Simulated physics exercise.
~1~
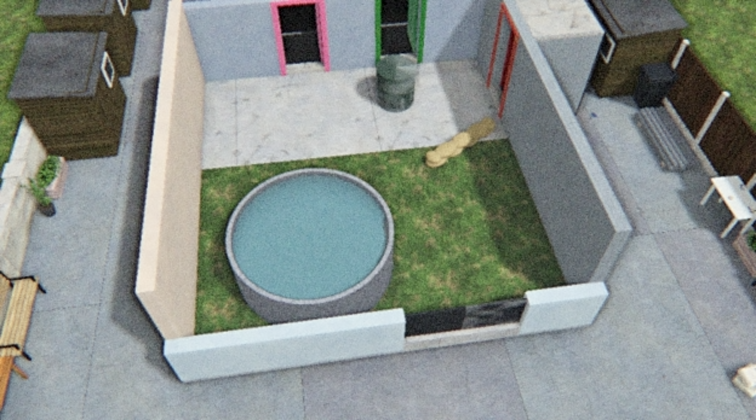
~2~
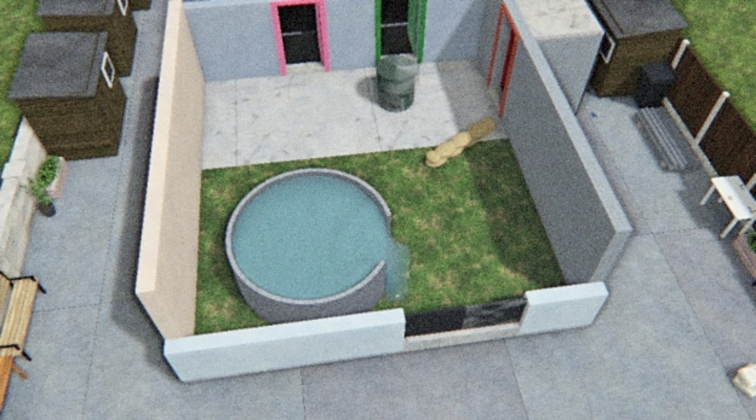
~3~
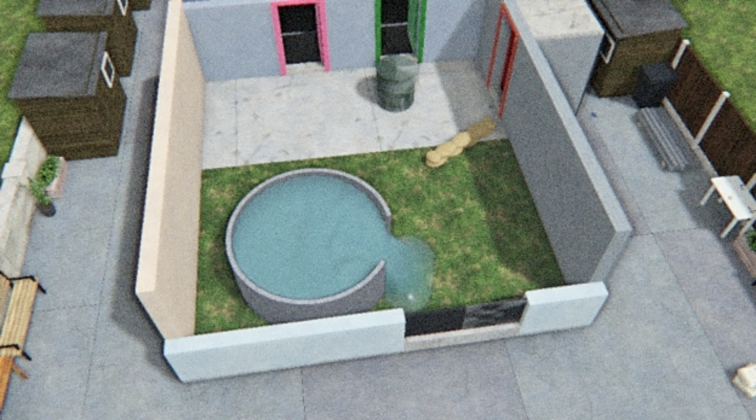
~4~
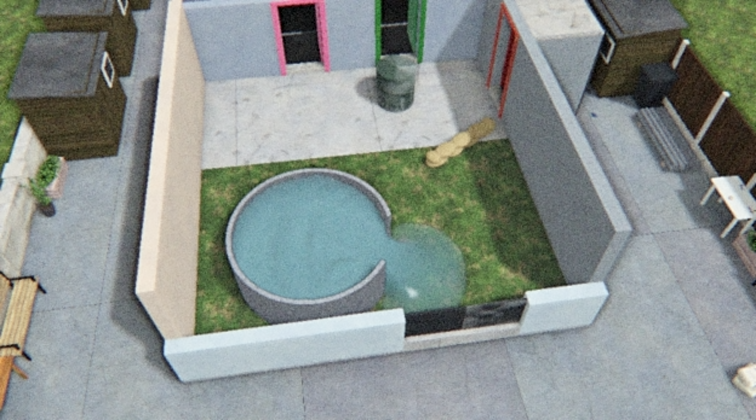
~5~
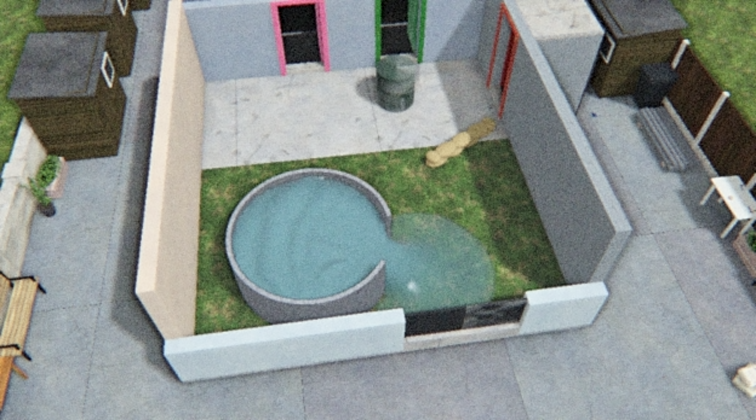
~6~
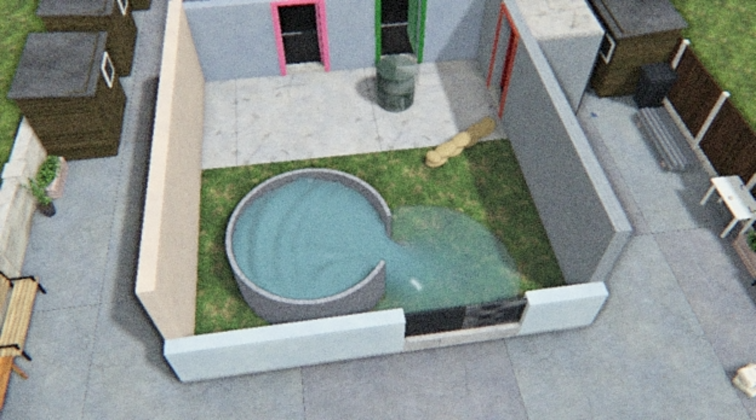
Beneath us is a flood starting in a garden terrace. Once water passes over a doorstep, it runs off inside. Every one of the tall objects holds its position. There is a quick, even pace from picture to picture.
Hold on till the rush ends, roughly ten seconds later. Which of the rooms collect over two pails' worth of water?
The red door collects two pails or less; the green door collects two pails or less; the pink door collects two pails or less.
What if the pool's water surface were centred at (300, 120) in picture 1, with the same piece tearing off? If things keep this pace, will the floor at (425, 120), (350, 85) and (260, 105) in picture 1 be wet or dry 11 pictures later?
Soaked, bone-dry, bone-dry.
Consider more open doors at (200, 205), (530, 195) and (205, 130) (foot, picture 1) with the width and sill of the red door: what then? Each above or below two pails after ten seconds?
Well, the first one doesn't reach it, the next overshoots, and the last doesn't reach it.
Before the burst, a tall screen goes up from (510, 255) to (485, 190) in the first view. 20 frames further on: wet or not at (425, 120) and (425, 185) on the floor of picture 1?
First point spared, second point soaked.
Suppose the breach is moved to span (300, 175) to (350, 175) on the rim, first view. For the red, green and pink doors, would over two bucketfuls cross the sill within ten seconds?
Red exceeds the limit, green exceeds the limit, pink exceeds the limit.
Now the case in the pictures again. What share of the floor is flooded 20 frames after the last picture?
My estimate is close to 40 per cent.
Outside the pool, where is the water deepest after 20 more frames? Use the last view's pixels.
Pointing at (504, 143).
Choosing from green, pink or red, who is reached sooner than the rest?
I'd say the red-painted one.
A moment on, water covers 25 % of the floor; the red door not reached, the green door not reached, the pink door not reached.
Next, water covers 30 % of the floor; the red door not reached, the green door not reached, the pink door not reached.
Then, water covers 40 % of the floor; the red door wet at the sill, nothing in, the green door not reached, the pink door not reached.
Later, water covers 75 % of the floor; the red door wet at the sill, nothing in, the green door wet at the sill, nothing in, the pink door wet at the sill, nothing in.
In the end, water covers 95 % of the floor; the red door wet at the sill, nothing in, the green door wet at the sill, nothing in, the pink door wet at the sill, nothing in.
